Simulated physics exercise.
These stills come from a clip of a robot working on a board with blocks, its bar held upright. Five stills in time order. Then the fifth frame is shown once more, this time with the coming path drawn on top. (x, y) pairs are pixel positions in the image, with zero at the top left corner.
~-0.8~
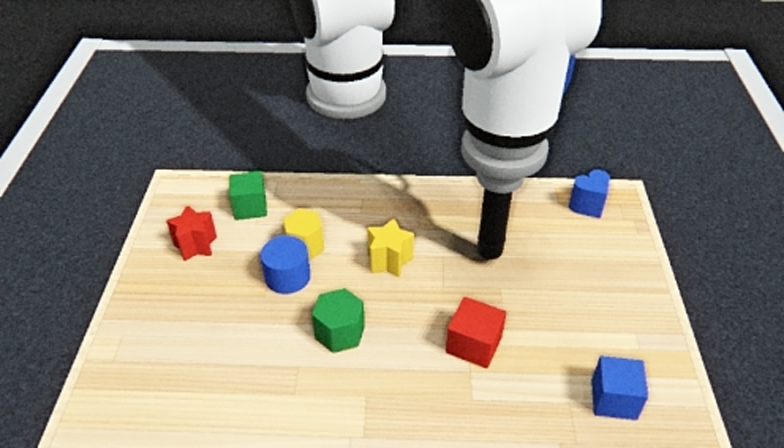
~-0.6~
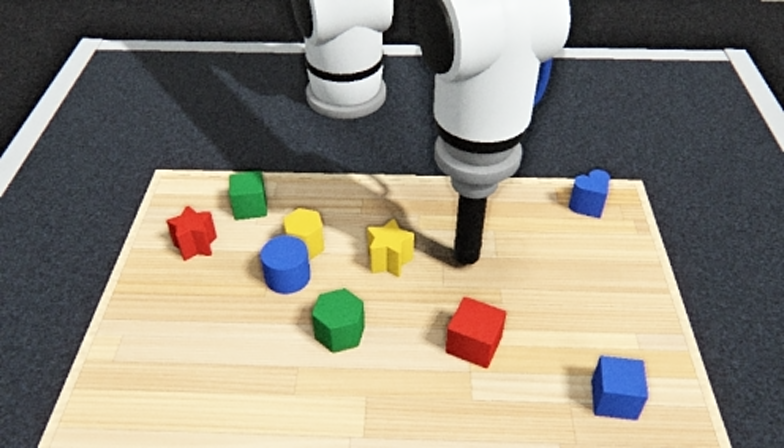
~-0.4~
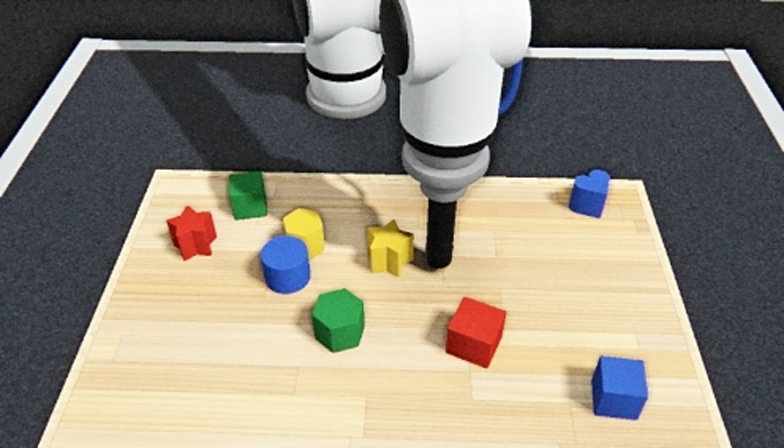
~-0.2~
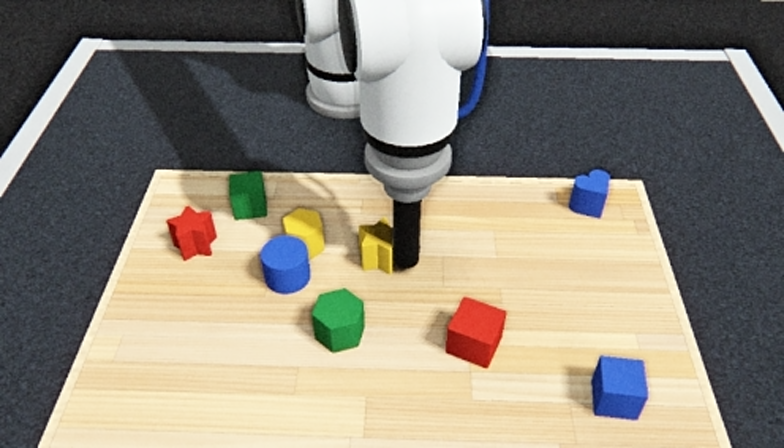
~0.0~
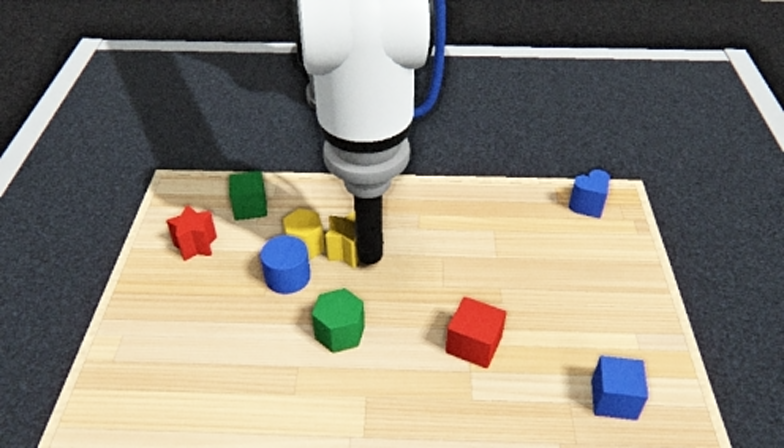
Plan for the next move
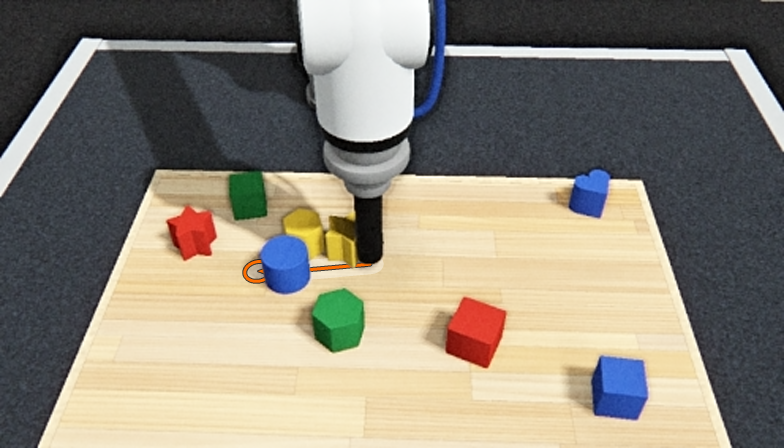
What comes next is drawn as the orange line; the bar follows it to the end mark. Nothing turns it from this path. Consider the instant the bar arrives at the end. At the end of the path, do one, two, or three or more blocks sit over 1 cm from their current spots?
Blocks that move over 1 cm: Three or more.
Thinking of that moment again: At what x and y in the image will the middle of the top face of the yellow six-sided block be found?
Located at (283, 210).
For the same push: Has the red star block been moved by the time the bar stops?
No, that is not what happens.
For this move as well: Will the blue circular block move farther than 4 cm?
Yes, it checks out.
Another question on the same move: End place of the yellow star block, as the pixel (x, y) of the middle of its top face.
At the end it should sit near (320, 223).
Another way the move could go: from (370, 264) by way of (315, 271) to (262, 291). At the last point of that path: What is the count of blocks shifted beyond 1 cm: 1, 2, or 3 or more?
Going by the path, three or more of them shift by more than about 1 cm.
The line goes from (370, 264) through (314, 269) to (258, 271).
On the path given first. One third of the way, bar (332, 259); yellow six-sided block (287, 214); yellow star block (325, 222), turned 35° clockwise.
Two thirds of the way, bar (294, 262); blue circular block (256, 257); yellow six-sided block (283, 210), turned 25° anticlockwise; yellow star block (320, 223), turned 60° clockwise.
At the end, bar (257, 263); red star block unmoved; blue circular block (223, 267); yellow six-sided block (283, 210), turned 25° anticlockwise; yellow star block (320, 223), turned 60° clockwise.
